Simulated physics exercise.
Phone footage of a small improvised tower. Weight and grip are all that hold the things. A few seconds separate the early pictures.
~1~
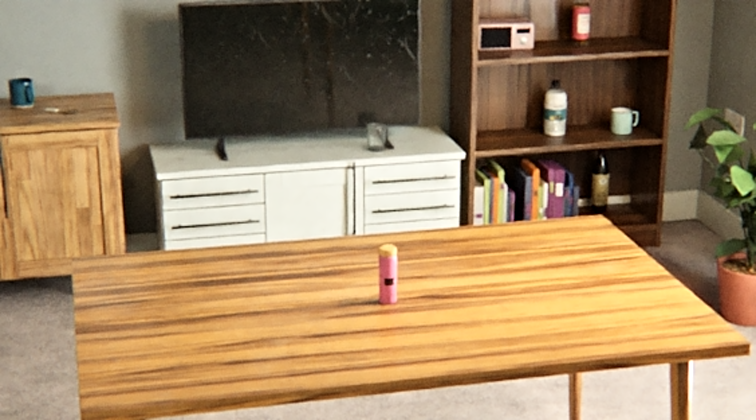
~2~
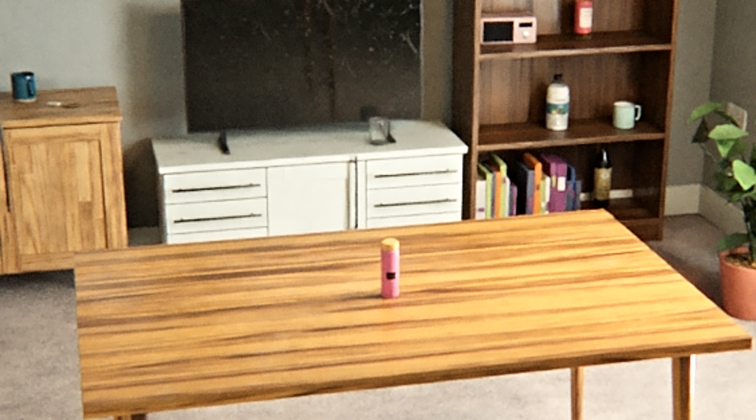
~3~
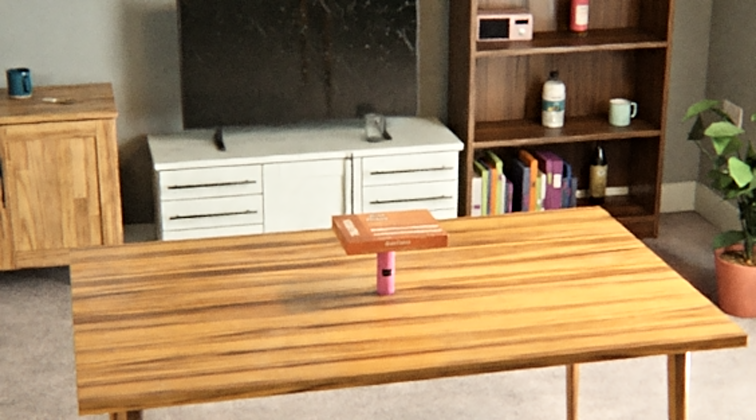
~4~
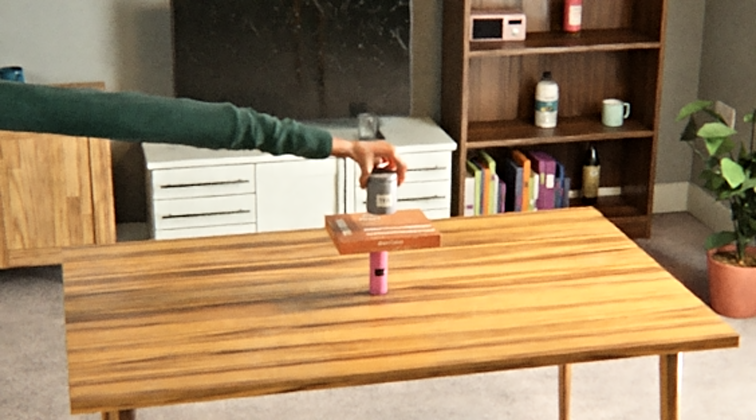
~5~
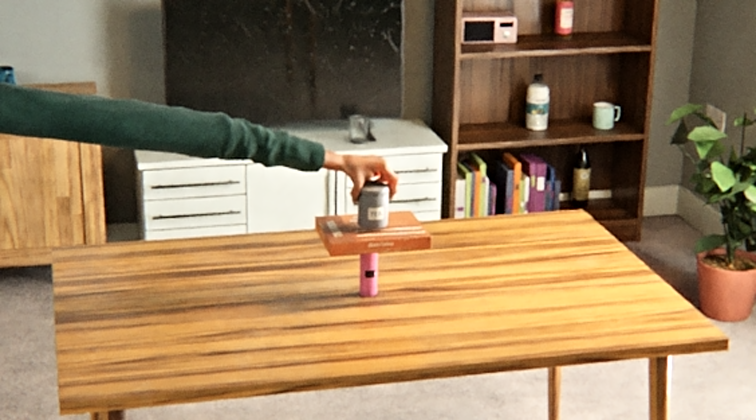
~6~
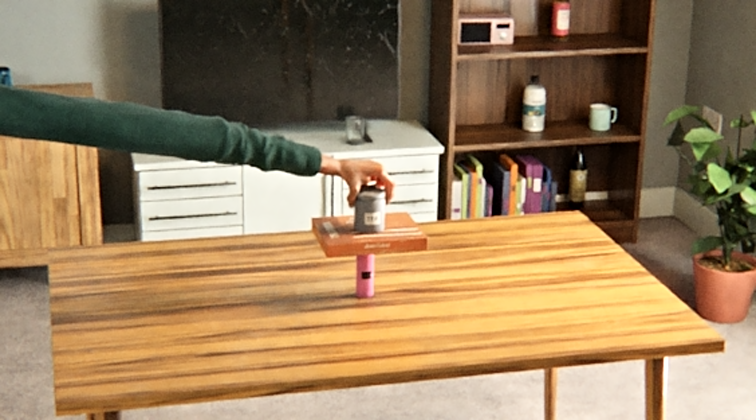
Pink tube standing on a table, flat orange item appearing on top, then a green-sleeved arm lowering a grey jar onto it.
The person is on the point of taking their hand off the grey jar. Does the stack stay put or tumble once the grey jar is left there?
The stack is secure.
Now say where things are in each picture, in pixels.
The last thing is not in view yet, in the first frame.
The last thing is not in view yet, in the second frame.
The last thing is not in view yet; orange packet (389, 231), in the third frame.
Still above its spot; grey jar (381, 192); orange packet (381, 231), in the fourth frame.
Still above its spot; grey jar (373, 205); orange packet (372, 232), in the fifth frame.
In place under the hand; grey jar (369, 210); orange packet (368, 234), in the sixth frame.
Then, 0.20 s after the last picture, nothing has stirred.
Then, 0.50 s after the last picture, grey jar resting near (369, 211).
At rest, all 3 in place. Seen from the same camera at the end, grey jar near (369, 211). The stack keeps its balance.
